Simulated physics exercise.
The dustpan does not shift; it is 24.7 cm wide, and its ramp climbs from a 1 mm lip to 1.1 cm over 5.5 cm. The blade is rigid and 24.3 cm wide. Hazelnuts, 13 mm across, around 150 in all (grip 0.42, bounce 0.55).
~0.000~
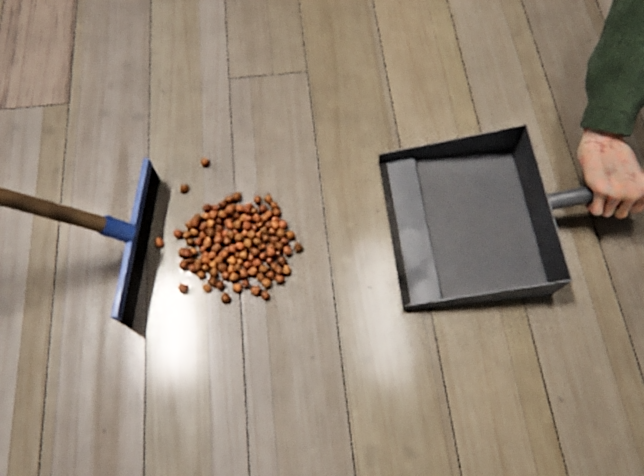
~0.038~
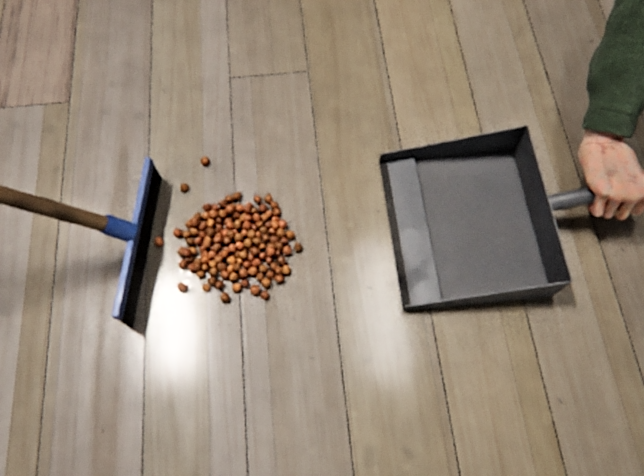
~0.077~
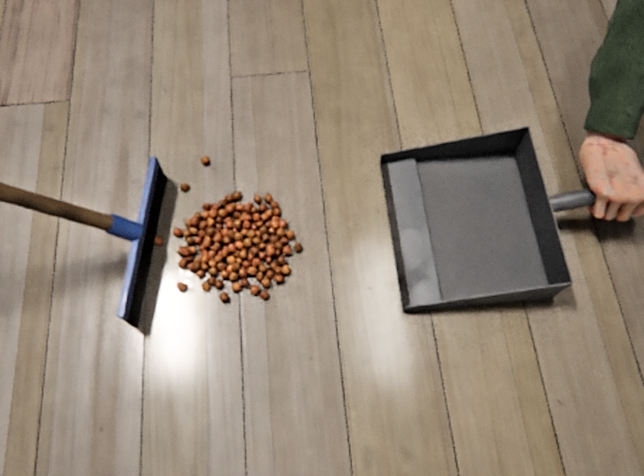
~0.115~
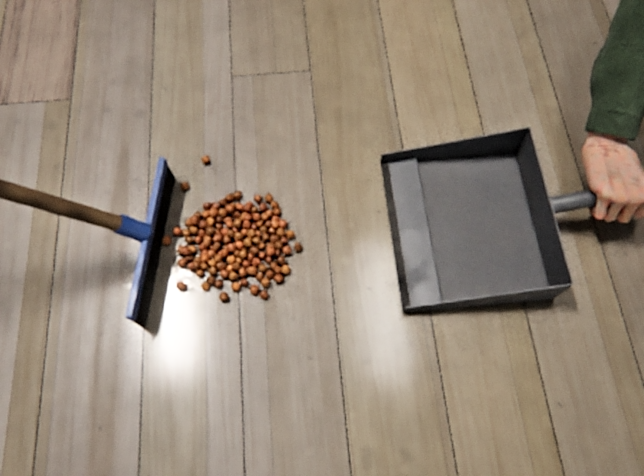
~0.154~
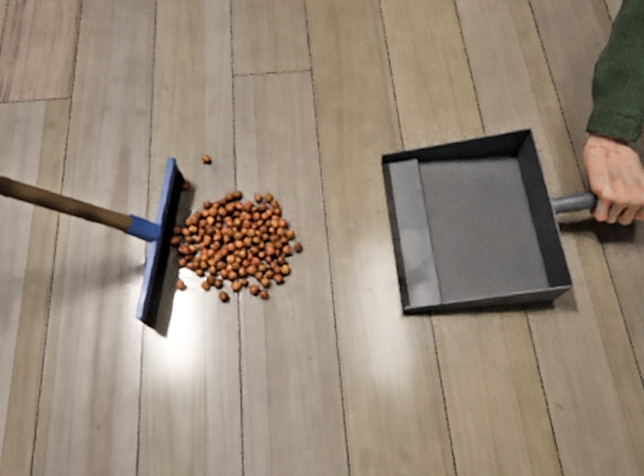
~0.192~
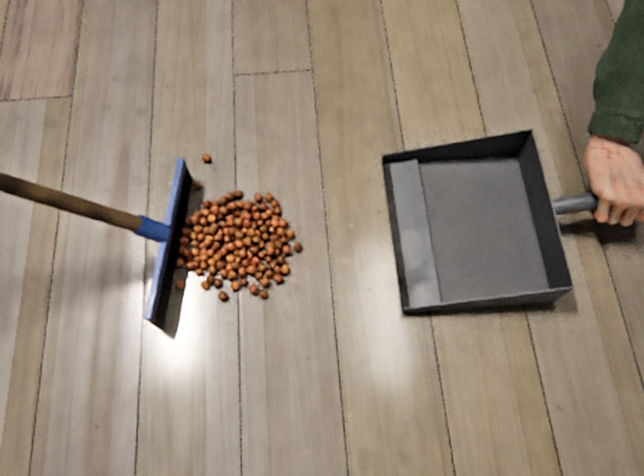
To begin with, a blue blade on a wooden handle rests left of a heap of small brown round pieces on a plank floor, while a hand grips a grey dustpan at right. The blade then slides a short way rightward and meets the heap's left edge, while the dustpan stays still.
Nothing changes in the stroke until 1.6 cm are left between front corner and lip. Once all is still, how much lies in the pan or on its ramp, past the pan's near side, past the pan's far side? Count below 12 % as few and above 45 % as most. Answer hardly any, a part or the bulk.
In the pan or on its ramp: A part; past the pan's near side: A part; past the pan's far side: Hardly any.
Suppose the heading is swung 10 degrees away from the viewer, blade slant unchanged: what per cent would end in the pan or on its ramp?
In that case some 35 per cent.
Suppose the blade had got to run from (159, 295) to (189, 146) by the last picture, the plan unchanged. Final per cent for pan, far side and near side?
Pan 15, far 15, near 0.
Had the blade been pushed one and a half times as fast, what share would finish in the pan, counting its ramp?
It would be near 40 per cent.
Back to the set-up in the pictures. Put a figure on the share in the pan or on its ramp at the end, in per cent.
About 35 per cent.
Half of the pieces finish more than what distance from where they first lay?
Roughly 26 cm.
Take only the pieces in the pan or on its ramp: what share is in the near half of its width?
Roughly 80 per cent.
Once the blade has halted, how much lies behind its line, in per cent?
About 15 per cent.
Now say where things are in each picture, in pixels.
The first frame shows blade from (117, 317) to (148, 164), moved 0.0 cm, 0 of the pieces shifted so far; middle of the pieces at (238, 240); pan at (474, 223).
The second frame shows blade from (118, 316) to (150, 163), moved 0.3 cm, 0 of the pieces shifted so far; middle of the pieces at (238, 239).
The third frame shows blade from (123, 316) to (155, 163), moved 1.1 cm, 0 of the pieces shifted so far; middle of the pieces at (238, 239).
The fourth frame shows blade from (132, 316) to (164, 163), moved 2.4 cm, 1 of the pieces shifted so far; middle of the pieces at (238, 238).
The fifth frame shows blade from (141, 317) to (173, 164), moved 3.8 cm, 1 of the pieces shifted so far; middle of the pieces at (238, 238).
The sixth frame shows blade from (150, 318) to (182, 164), moved 5.2 cm, 16 of the pieces shifted so far; middle of the pieces at (238, 237); pan at (476, 227). The blade's pace is about 0.36 m/s, heading 14 degrees towards the viewer's side.
After 0.58 s, middle of the blade 19 cm from the lip; 0 % over the lip, far side 5 %, near side 5 %.
Then, at 0.85 s, middle of the blade 9 cm from the lip; 0 % over the lip, far side 5 %, near side 10 %.
After 1.21 s, middle of the blade 4 cm from the lip; 35 % over the lip, far side 5 %, near side 20 %.
At rest (1.7 s), pan 35 %, near side 20 %, far side 5 %, in front of the lip or behind the blade 40 %.
